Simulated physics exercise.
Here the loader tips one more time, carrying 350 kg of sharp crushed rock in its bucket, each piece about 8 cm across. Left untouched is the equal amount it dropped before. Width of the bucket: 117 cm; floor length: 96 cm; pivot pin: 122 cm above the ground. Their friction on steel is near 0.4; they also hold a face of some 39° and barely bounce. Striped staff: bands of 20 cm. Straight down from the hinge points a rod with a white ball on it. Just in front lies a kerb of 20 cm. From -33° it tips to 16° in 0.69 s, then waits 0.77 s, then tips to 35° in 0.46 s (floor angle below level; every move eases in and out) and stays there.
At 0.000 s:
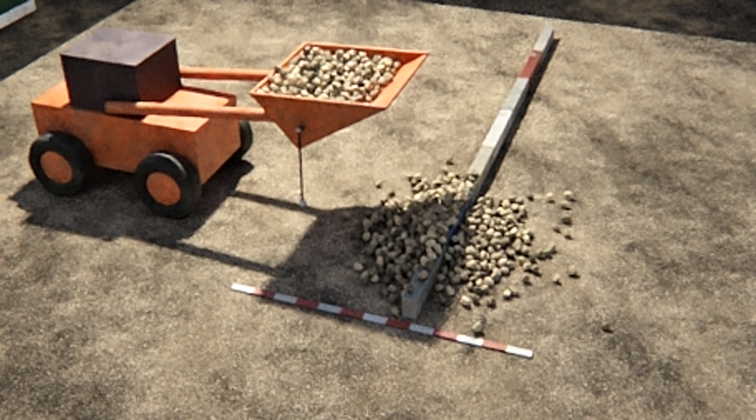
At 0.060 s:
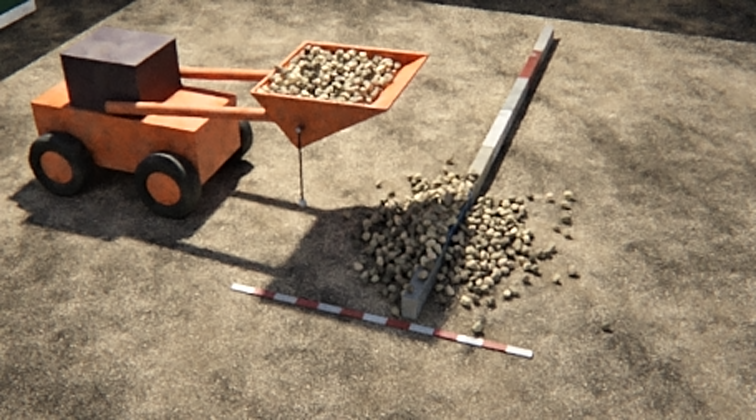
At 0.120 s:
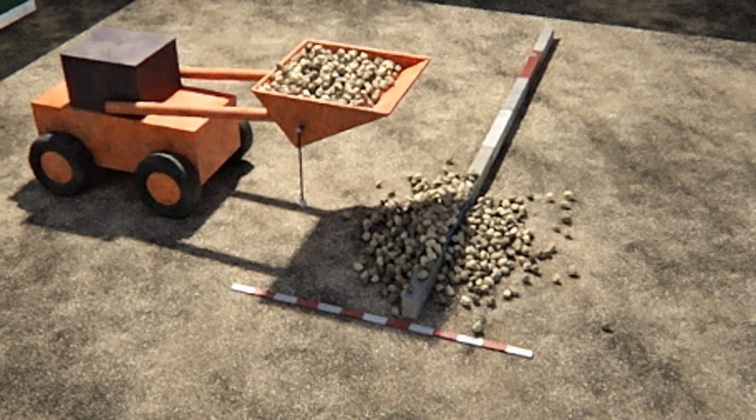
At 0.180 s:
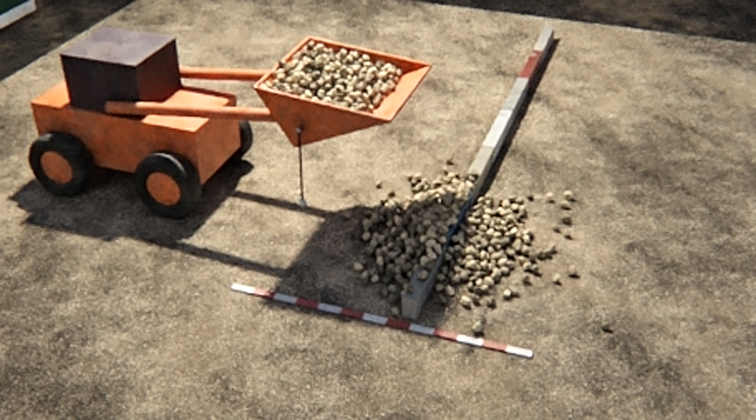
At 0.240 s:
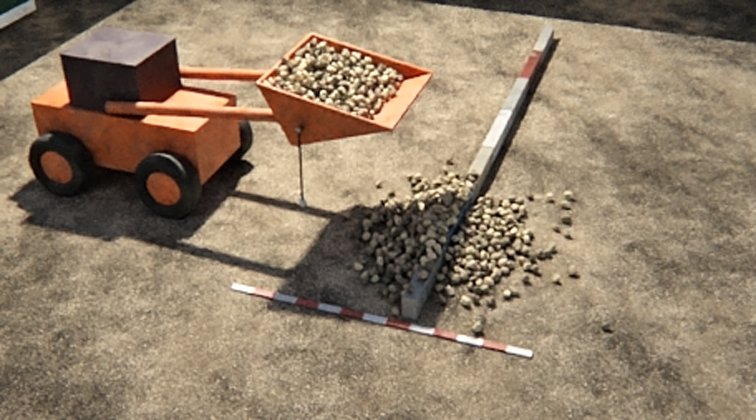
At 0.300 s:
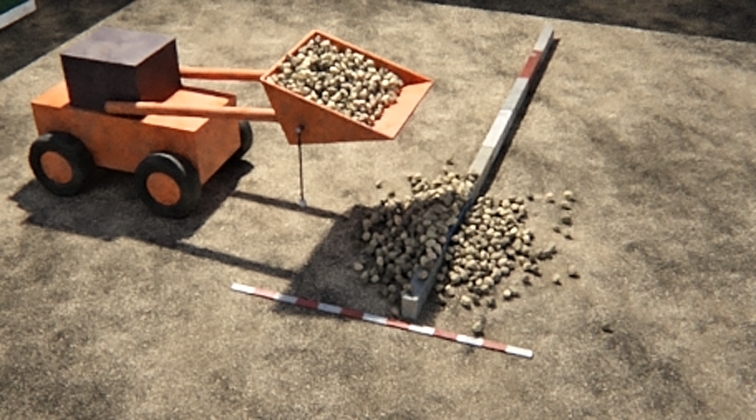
The orange loader's bucket, heaped with pale stones, slowly tilted its front edge downward while the stones shifted slightly inside, and the vehicle and the pile of stones lying across the kerb stayed still.
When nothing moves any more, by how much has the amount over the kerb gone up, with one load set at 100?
It has gone up by about 3 per cent of a load.
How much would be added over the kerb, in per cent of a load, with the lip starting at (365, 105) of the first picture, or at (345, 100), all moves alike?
I'd expect near 0 per cent first and near 0 per cent next.
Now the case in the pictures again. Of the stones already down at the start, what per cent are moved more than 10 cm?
Roughly 0 % of them.
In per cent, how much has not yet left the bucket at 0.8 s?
Still inside: Some 100 %.
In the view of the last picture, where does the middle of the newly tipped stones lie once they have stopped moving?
Their centre rests close to (407, 212).
After 0.5 s the floor is at 9°; in per cent of one load, 100 in the bucket, 69 on this side of the kerb, 31 over the kerb; the foremost stones are at (568, 244).
After 0.8 s the floor is at 16°; in per cent of one load, 100 in the bucket, 69 on this side of the kerb, 31 over the kerb; the foremost stones are at (568, 244).
After 2.4 s the floor is at 35°; in per cent of one load, 34 in the bucket, 135 on this side of the kerb, 31 over the kerb; the foremost stones are at (568, 244).
After 5.0 s the floor is at 35°; in per cent of one load, 0 in the bucket, 166 on this side of the kerb, 34 over the kerb; the foremost stones are at (568, 244). Net gain over the kerb, 3.
